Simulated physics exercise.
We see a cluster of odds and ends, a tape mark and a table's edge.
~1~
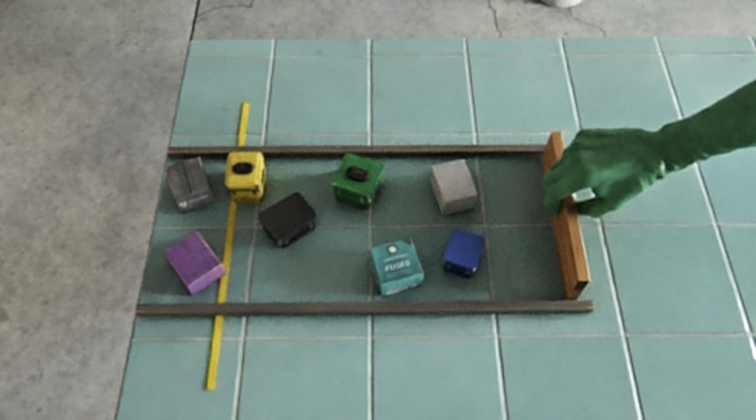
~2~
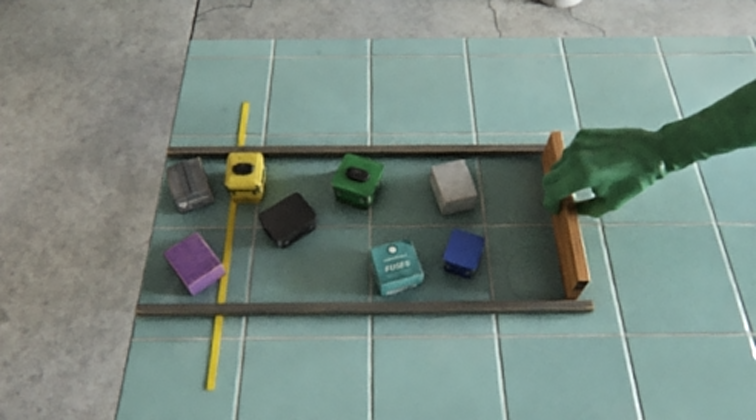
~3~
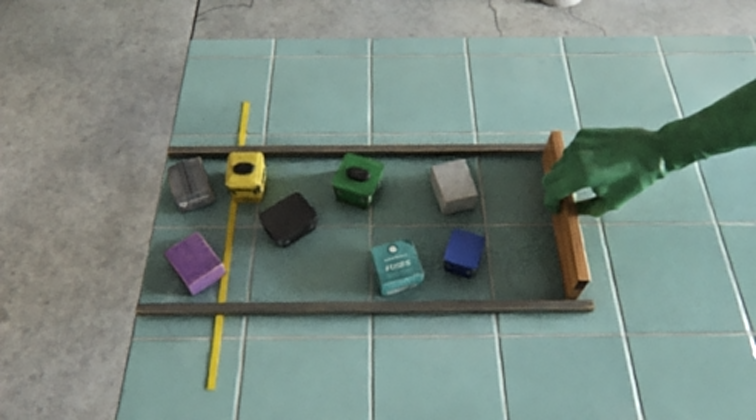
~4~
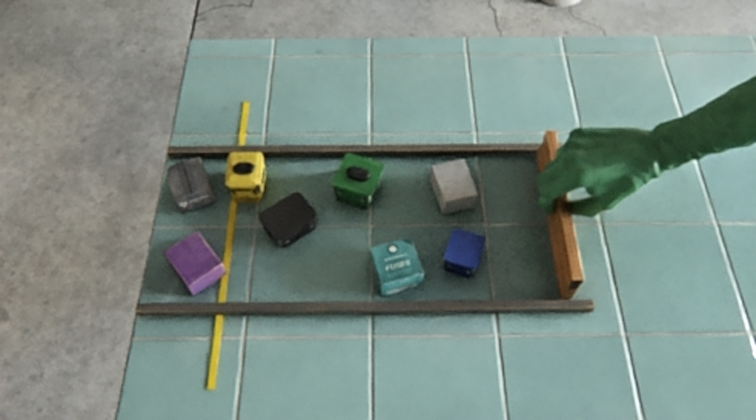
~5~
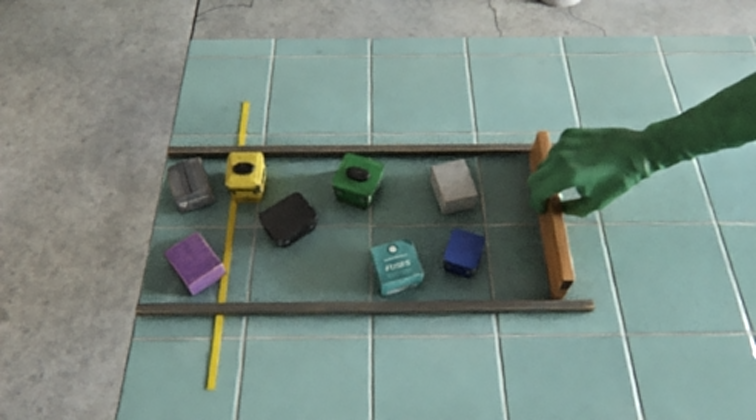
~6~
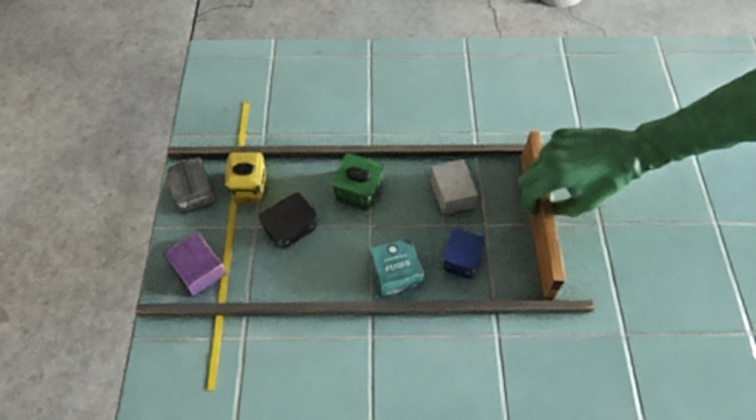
The video shows a green-gloved hand holding a wooden board upright between two dark rails on a tiled surface, then sliding it slightly left, while the small boxes and blocks and the yellow tape strip stay still.
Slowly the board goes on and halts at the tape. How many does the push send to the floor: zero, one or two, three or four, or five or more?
In the end the number that fall off is three or four.
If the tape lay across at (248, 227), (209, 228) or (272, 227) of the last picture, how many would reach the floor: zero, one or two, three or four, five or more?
In that order: Either one or two; three or four; just one or two.
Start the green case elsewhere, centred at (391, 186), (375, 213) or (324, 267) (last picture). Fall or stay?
The green case survives; does not fall; falls.
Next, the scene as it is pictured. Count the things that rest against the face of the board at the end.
It touches 2.
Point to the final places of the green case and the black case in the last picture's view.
The green case at (178, 184), the black case at (189, 231).
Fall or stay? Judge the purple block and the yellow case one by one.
The purple block drops off; the yellow case tumbles off.
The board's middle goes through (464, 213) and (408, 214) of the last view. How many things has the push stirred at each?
The counts are 2 and 4.
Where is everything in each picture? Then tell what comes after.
Grey box (190, 185); purple block (195, 263); yellow case (246, 177); board (563, 213); tape (231, 227), in the first frame.
Purple block (195, 264); board (563, 213), in the second frame.
Yellow case (247, 177); turquoise box (396, 267), in the third frame.
Grey box (190, 185); white block (453, 187), in the fourth frame.
Purple block (195, 263); green case (359, 182), in the fifth frame.
Grey box (190, 185); purple block (195, 264); yellow case (247, 177); board (541, 213); tape (231, 227), in the sixth frame.
Soon after, none off yet; grey box at rest near (190, 185); purple block at rest near (195, 264); yellow case at rest near (247, 177).
After that, none off yet; grey box at rest near (190, 185); purple block at rest near (195, 264); yellow case displaced a little near (233, 177).
In the end, the number that fall off is three or four; gone, yellow case, purple block and grey box.
